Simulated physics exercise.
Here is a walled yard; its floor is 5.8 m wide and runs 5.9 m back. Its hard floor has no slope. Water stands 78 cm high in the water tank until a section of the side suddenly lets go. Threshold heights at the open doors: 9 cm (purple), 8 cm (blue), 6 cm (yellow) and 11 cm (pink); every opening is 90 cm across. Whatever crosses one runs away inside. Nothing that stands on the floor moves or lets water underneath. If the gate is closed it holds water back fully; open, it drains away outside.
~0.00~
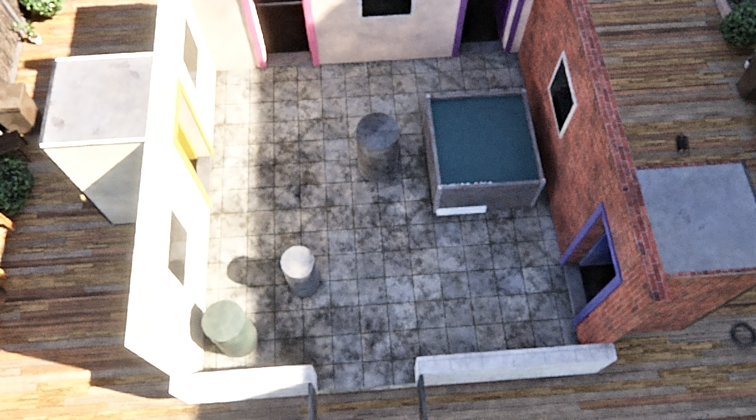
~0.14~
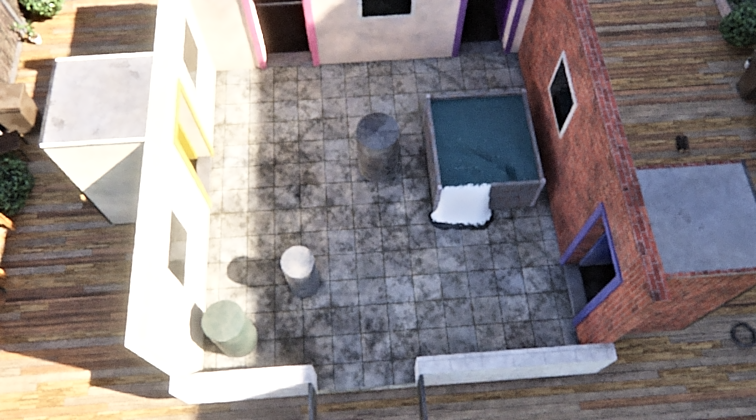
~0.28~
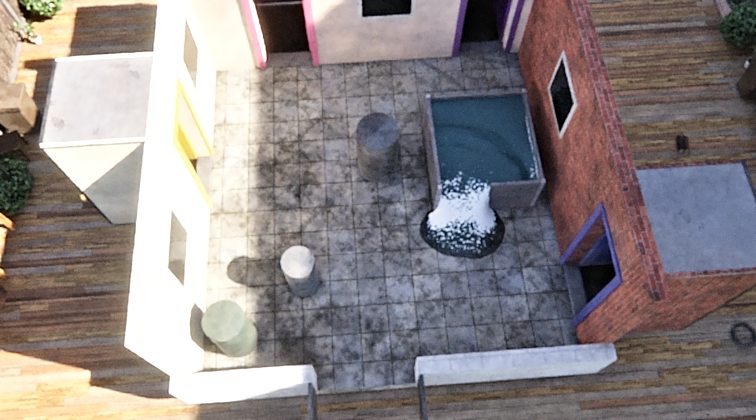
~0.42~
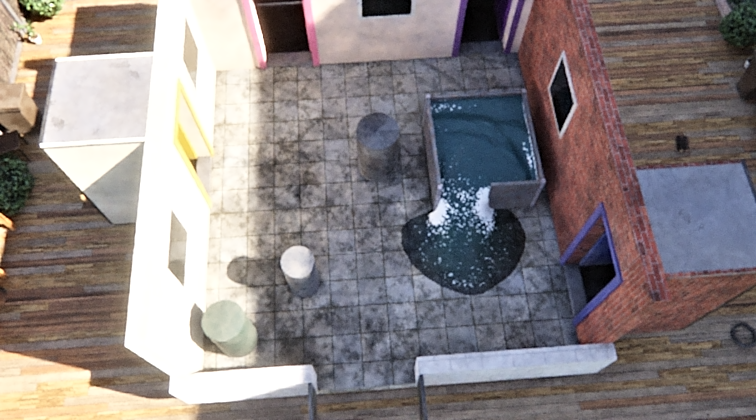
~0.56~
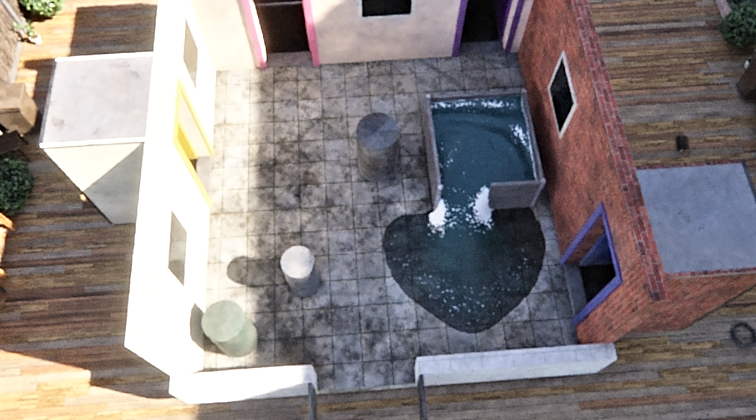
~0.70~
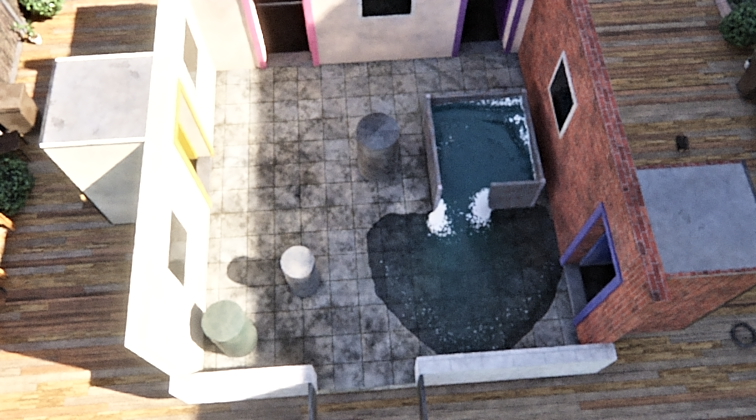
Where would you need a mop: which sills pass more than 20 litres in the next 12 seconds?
Door by door: At the purple door it stays under the limit; at the blue door it passes the limit; at the yellow door it does not reach the limit; at the pink door it keeps below the limit.
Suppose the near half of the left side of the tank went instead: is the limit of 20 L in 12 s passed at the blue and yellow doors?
Then: Blue under, yellow above.
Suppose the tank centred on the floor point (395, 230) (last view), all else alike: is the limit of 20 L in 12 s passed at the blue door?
Against that limit: Blue under.
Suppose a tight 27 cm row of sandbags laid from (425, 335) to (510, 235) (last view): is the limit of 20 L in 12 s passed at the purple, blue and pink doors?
Then: Purple under, blue below, pink not over.
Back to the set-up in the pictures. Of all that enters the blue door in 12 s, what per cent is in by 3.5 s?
About 60 per cent.
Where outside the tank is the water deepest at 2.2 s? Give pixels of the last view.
Near (577, 355).
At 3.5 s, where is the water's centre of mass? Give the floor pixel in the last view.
Near (453, 246).
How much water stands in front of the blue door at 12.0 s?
About 4.5 cm.
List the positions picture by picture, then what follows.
The first frame shows still water, 78 cm deep, in the water tank at (483, 140).
In the second frame, water pours out at (462, 200) and has run 0.5 m, to (432, 216); typically 9 cm deep outside, 78 cm at the water tank's back.
In the third frame, the front is at (483, 252), 0.9 m from the gap at (462, 201); 0.8 m2 of floor is under water; 78 cm left at the back of the water tank.
In the fourth frame, water pours out at (462, 202) and has run 1.4 m, to (485, 286); typically 8 cm deep outside, 75 cm at the water tank's back.
In the fifth frame, water pours out at (462, 202) and has run 2.1 m, to (472, 328); typically 5 cm deep outside, 68 cm at the water tank's back.
In the sixth frame, the front is at a hidden place, 2.7 m from the gap at (462, 202); 5.5 m2 of floor is under water; 67 cm left at the back of the water tank.
After 1.4 s water covers 30 % of the floor and is deepest (40 cm) near (453, 214); purple door not reached, blue door 9 cm at the sill, 0 L in, yellow door not reached, pink door not reached.
After 2.2 s water covers 35 % of the floor and is deepest (35 cm) near (577, 355); purple door not reached, blue door 17 cm at the sill, 7 L in, yellow door not reached, pink door not reached.
After 3.5 s water covers 40 % of the floor and is deepest (26 cm) near (214, 382); purple door not reached, blue door 14 cm at the sill, 40 L in, yellow door not reached, pink door not reached.
After 7.0 s water covers 75 % of the floor and is deepest (12 cm) near (297, 376); purple door 6 cm at the sill, 0 L in, blue door 8 cm at the sill, 69 L in, yellow door 4 cm at the sill, 0 L in, pink door 2 cm at the sill, 0 L in.
After 12.0 s water covers 95 % of the floor and is deepest (7 cm) near (262, 355); purple door 3 cm at the sill, 1 L in, blue door 5 cm at the sill, 70 L in, yellow door 3 cm at the sill, 0 L in, pink door 6 cm at the sill, 0 L in.
